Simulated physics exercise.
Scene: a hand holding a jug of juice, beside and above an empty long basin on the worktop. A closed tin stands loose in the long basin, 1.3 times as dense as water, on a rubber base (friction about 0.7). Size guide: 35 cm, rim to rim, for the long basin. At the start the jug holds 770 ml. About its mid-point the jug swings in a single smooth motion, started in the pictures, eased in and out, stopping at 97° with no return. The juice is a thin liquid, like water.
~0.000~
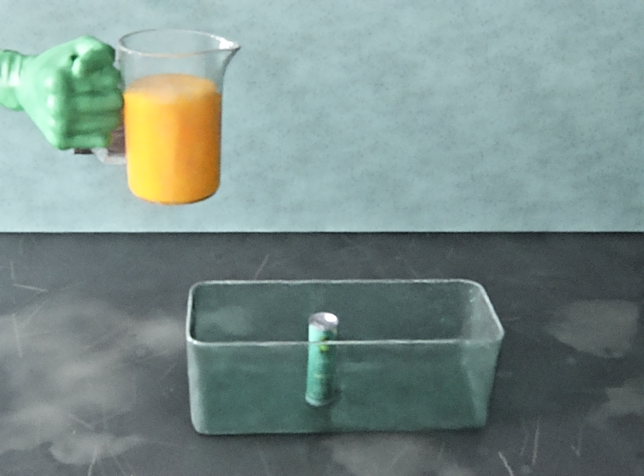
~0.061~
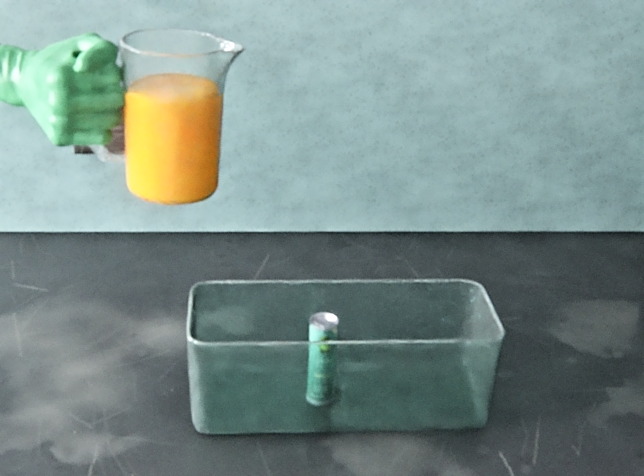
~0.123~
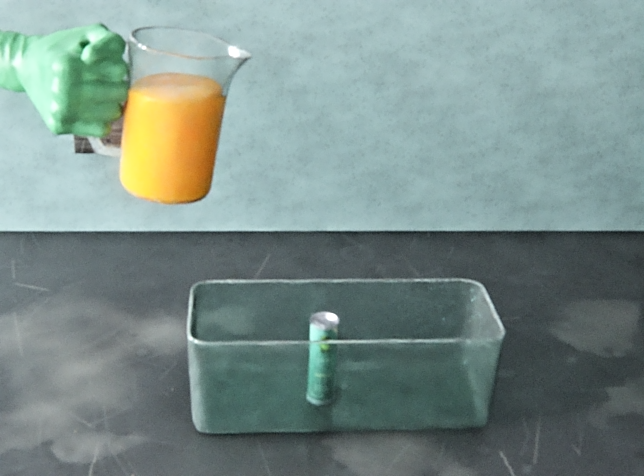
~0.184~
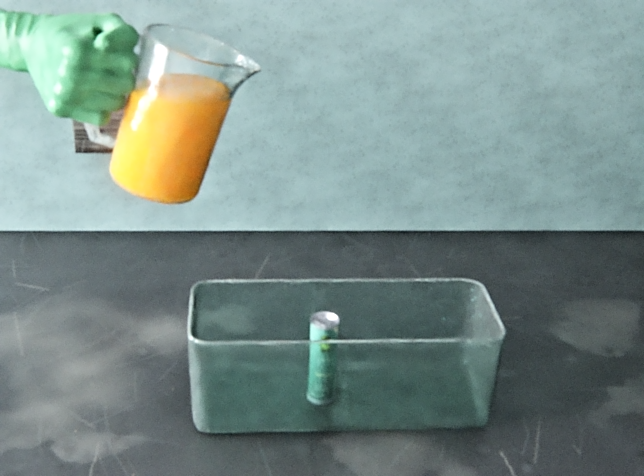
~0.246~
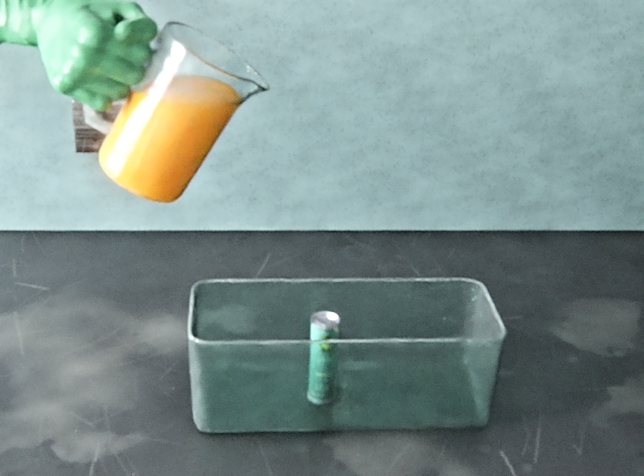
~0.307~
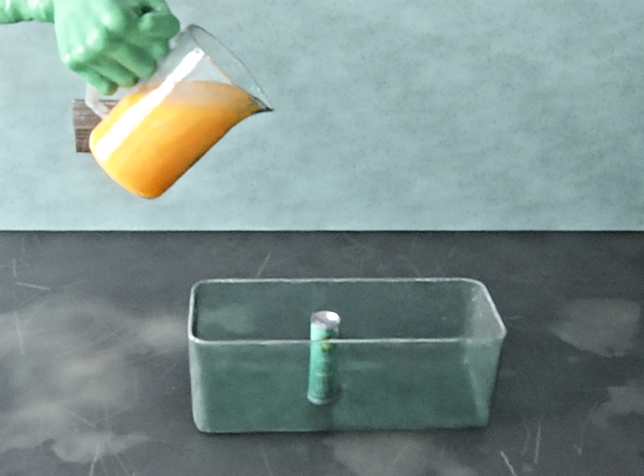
On a dark, scratched worktop against a pale blue-green wall, an empty clear basin holds a small upright tin, while above it a green-gloved hand tilts a glass jug of orange juice steadily to the right, its liquid nearing the spout.
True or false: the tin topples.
False.
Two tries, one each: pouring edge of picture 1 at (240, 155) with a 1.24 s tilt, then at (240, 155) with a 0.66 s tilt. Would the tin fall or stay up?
The tin overturns the first time and overturns the second time.
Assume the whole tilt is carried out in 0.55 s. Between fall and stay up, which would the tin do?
The tin stays on its base.
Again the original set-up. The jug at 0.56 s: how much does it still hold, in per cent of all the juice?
I reckon about 76 in a hundred is still held.
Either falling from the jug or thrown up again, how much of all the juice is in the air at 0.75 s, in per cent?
Estimate: About 30 in a hundred.
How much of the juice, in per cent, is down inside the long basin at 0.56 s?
Some 2 per cent.
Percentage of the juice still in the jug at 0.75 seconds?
I'd estimate some 36 per cent.
By 0.56 s the tilt is 92° and 76 per cent is still to pour; the tin stands where it began.
By 0.75 s the tilt is 97° and 36 per cent is still to pour; the tin stands where it began.
By 0.95 s the tilt is 97° and 14 per cent is still to pour; the tin stands where it began.
By 1.16 s the tilt is 97° and 5 per cent is still to pour; the tin stands where it began.
At rest the tin stands where it began.
